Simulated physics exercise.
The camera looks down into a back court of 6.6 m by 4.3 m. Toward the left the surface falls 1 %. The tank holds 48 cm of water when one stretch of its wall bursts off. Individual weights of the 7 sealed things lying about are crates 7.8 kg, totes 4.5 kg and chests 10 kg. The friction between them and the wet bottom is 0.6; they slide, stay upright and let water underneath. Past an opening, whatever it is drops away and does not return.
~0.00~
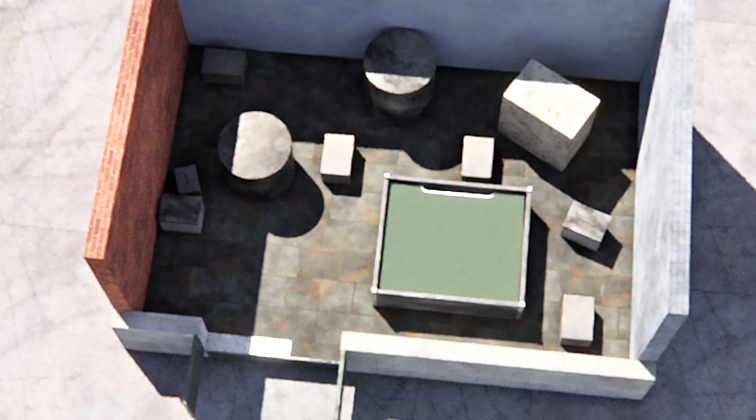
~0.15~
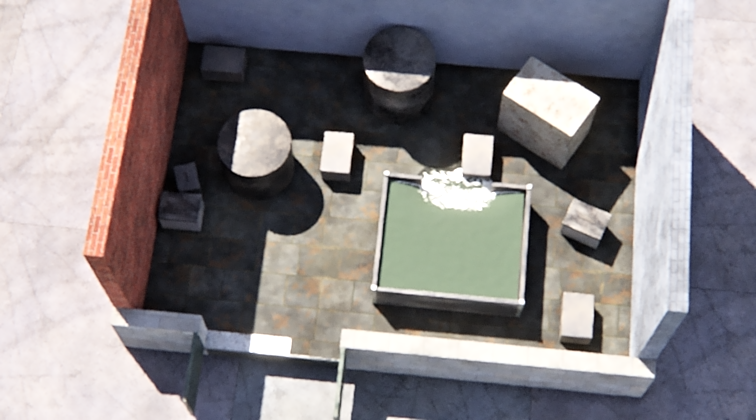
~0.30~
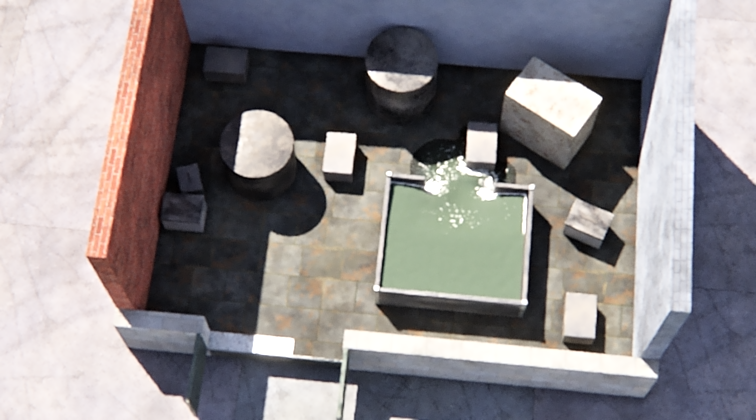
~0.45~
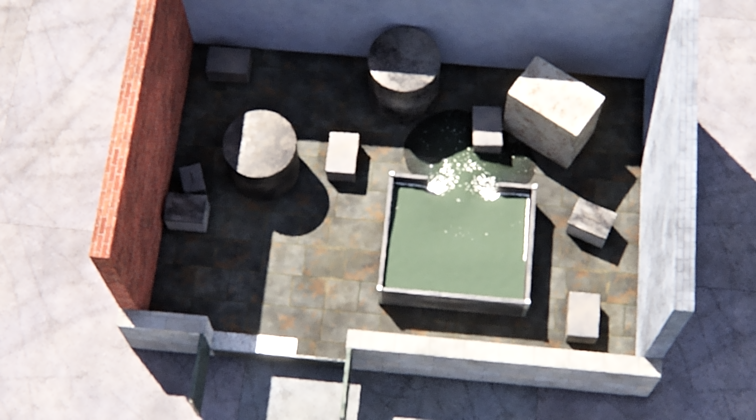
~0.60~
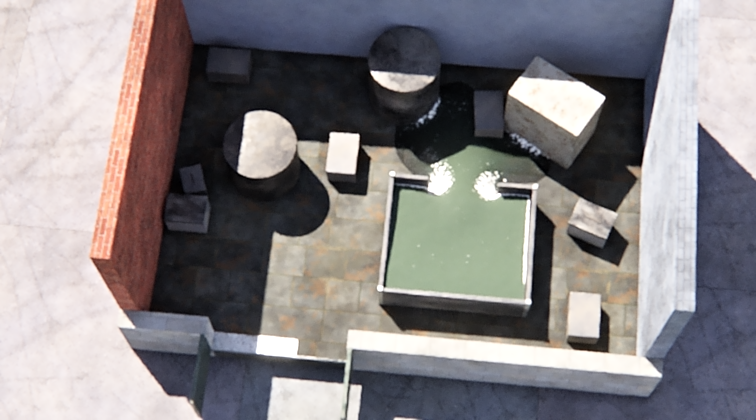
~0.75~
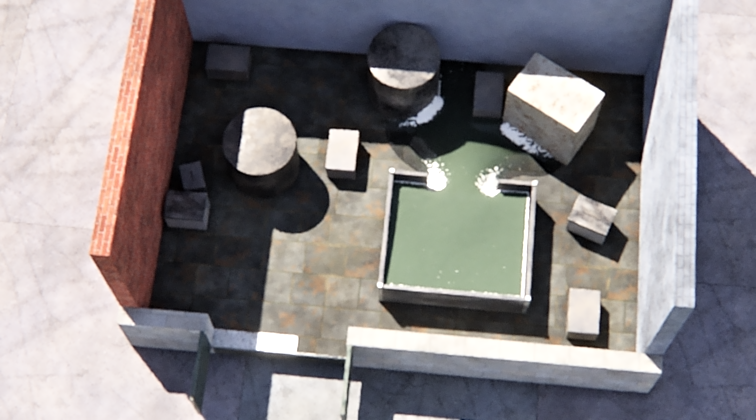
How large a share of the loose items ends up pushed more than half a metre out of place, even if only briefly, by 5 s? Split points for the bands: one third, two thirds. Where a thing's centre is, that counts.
My call: One third to two thirds.
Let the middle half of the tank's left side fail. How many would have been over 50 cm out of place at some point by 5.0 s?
Count: 2.
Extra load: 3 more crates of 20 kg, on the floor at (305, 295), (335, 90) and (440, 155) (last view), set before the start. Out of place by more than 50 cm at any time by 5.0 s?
Order as listed: Inside half a metre / inside half a metre / beyond half a metre.
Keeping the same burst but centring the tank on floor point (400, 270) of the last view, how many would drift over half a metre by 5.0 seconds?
That would give 4.
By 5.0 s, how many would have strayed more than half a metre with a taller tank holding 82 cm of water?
You'd get 5 in that case.
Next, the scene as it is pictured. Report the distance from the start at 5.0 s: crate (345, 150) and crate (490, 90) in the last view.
Going in order, that's 80 cm for one and 120 cm for the other.
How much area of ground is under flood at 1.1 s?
At that time the wet patch spans about 6.5 m2.
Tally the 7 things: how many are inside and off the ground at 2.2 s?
Of them, 1.
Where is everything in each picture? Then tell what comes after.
A crate at (478, 157), on the bottom; a crate at (338, 154) rests on the ground; 2.9 m2 under water; 0 of 7 have shifted, in the first picture.
A crate at (478, 155) rests on the ground; a crate at (337, 152) rests on the ground; 3.4 m2 under water; 0 of 7 have shifted, in the second picture.
A crate at (482, 142), on the bottom, 19 cm from its start; a crate at (340, 153) rests on the ground; 3.9 m2 under water; 1 of 7 have shifted, in the third picture.
A crate at (488, 126), on the bottom, 44 cm from its start; a crate at (343, 153), on the bottom; water covers 4.6 m2; 1 of 7 have shifted, in the fourth picture.
A crate at (489, 110), on the bottom, 69 cm from its start; a crate at (343, 153), on the bottom; 5.2 m2 under water; 1 of 7 have shifted, in the fifth picture.
A crate at (489, 91), on the bottom, 93 cm from its start; a crate at (343, 150), on the bottom; 5.7 m2 under water; 1 of 7 have shifted, in the sixth picture.
After 1.1 s 1 of 7 are over 50 cm from their spots; 1 afloat.
After 2.2 s 1 of 7 are over 50 cm from their spots; 1 afloat.
After 3.5 s 1 of 7 are over 50 cm from their spots; 2 afloat.
After 5.0 s 3 of 7 are over 50 cm from their spots, and 3 have been at some point; 4 afloat.
